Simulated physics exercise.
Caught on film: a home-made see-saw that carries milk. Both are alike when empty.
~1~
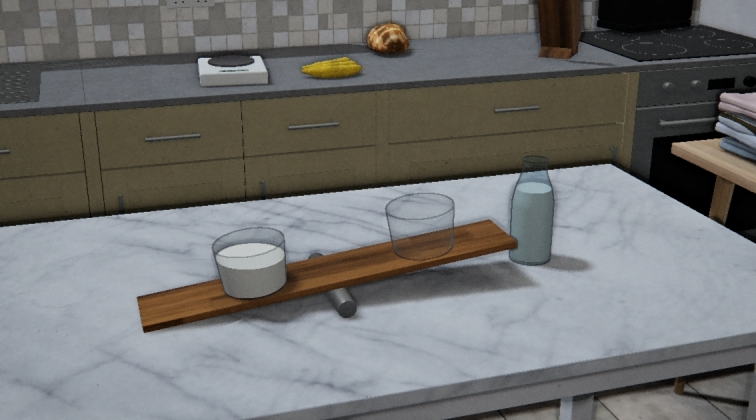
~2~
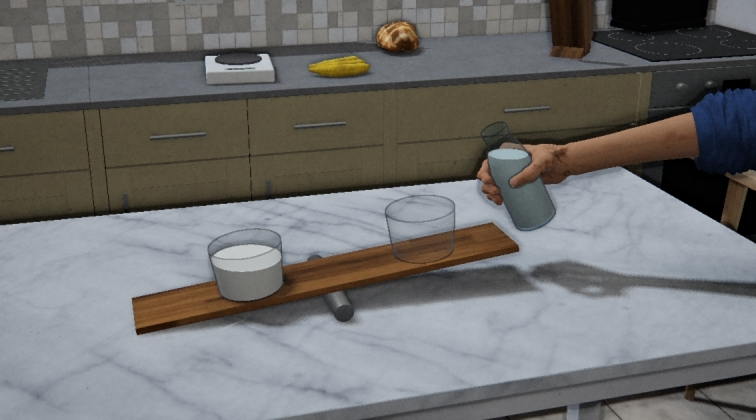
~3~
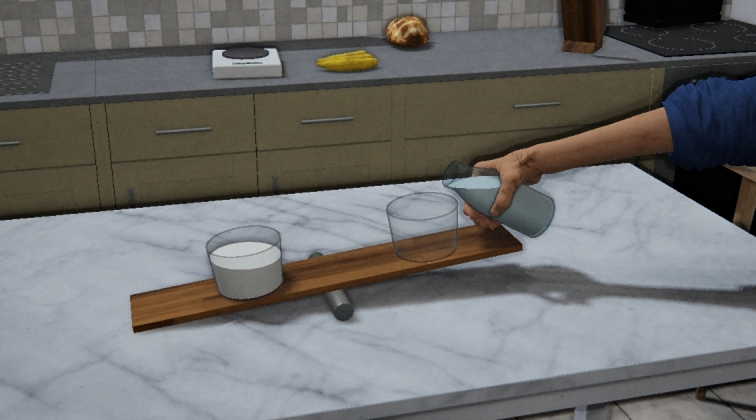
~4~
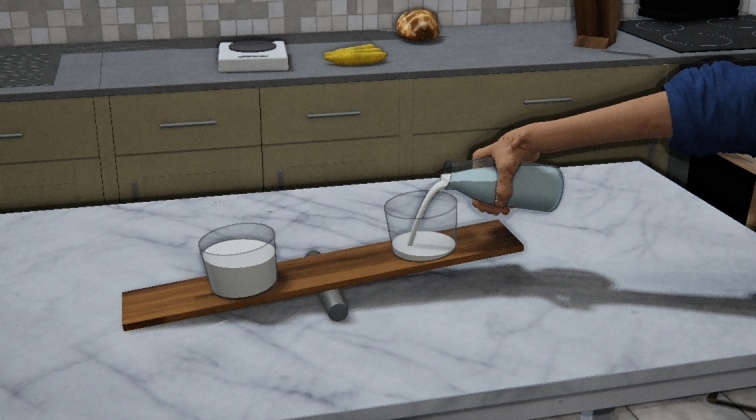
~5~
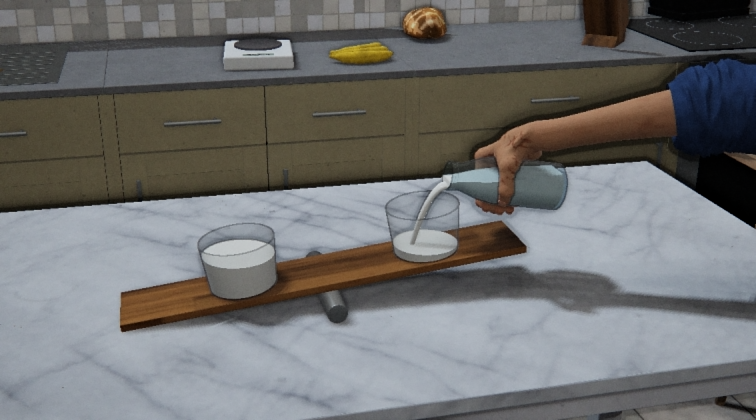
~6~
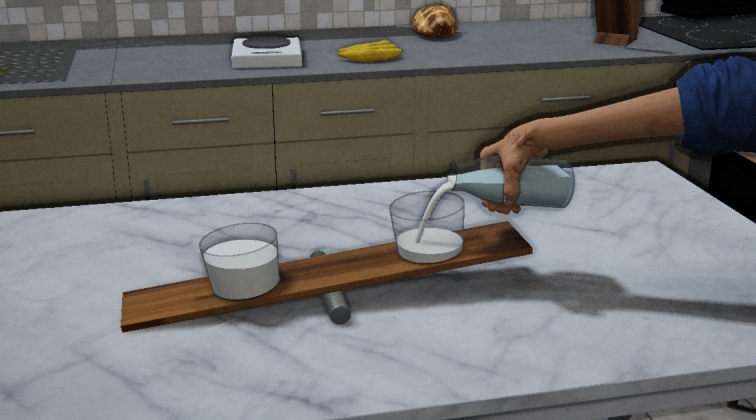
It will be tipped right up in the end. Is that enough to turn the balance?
It goes down on that side.
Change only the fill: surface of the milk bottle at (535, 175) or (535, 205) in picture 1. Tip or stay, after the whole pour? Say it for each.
One after the other: Goes down there, tips over.
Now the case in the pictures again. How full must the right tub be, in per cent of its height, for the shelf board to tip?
About 45 per cent.
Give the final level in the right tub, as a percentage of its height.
Near 75 in a hundred.
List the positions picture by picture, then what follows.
Nothing is moving yet; milk bottle (532, 208) about two thirds full; right tub (421, 226) empty, raised; left tub (252, 263) about two thirds full, on the low side, in the first frame.
The milk bottle is picked up; round bar (343, 311); right tub (422, 228) empty, in the second frame.
The milk bottle leans over the right tub; milk bottle (495, 195) tipped 60° with all of its load; right tub (424, 226) empty, in the third frame.
The milk is flowing; round bar (337, 310); right tub nearly empty, surface at (424, 244); left tub about two thirds full, surface at (239, 254), in the fourth frame.
The milk is flowing; milk bottle (501, 181) tipped 80° with nearly all of its load; right tub (424, 226) nearly empty, in the fifth frame.
The milk is flowing; round bar (339, 313); right tub about a quarter full, surface at (430, 241); left tub about two thirds full, surface at (241, 254), in the sixth frame.
Next, the right tub is about half full; the shelf board has swung over, and that end is down.
After that, the right tub is about two thirds full; the shelf board has swung over, and that end is down.
Finally, the right tub is about three quarters full; the shelf board has swung over, and that end is down.
